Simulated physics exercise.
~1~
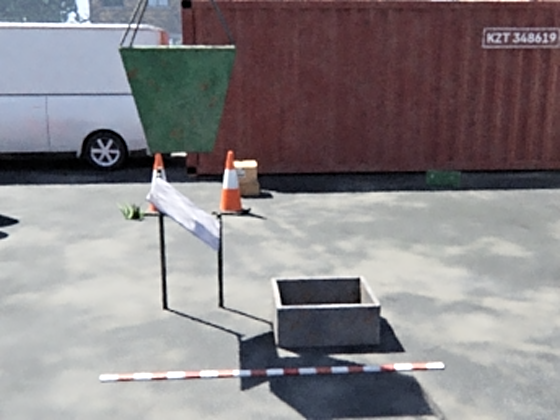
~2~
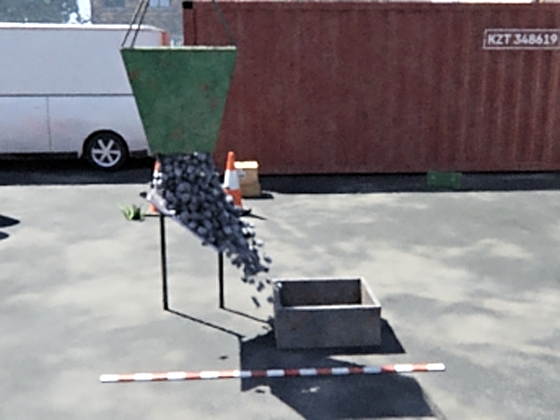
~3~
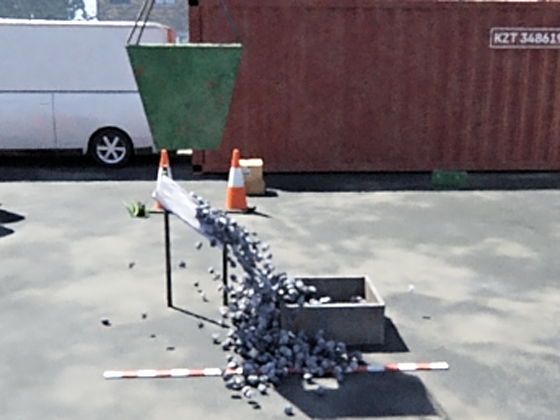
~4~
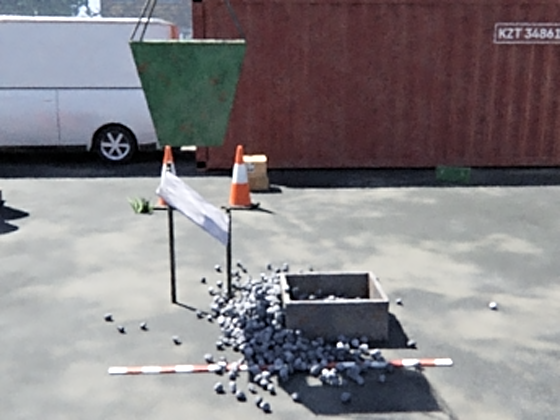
On a sunlit paved yard, in front of a white van and a rust-red shipping container, a green skip hangs above a sloping steel slide on thin legs. Grey stones pour from the bottom of the skip onto the slide and rush down to the right toward an open box-shaped bin. Many drop short, piling up against the bin's left side and spilling around its front and over the red and white striped pole, while some land inside. Finally, the slide is clear and most stones lie heaped outside the bin, with a few scattered farther off.
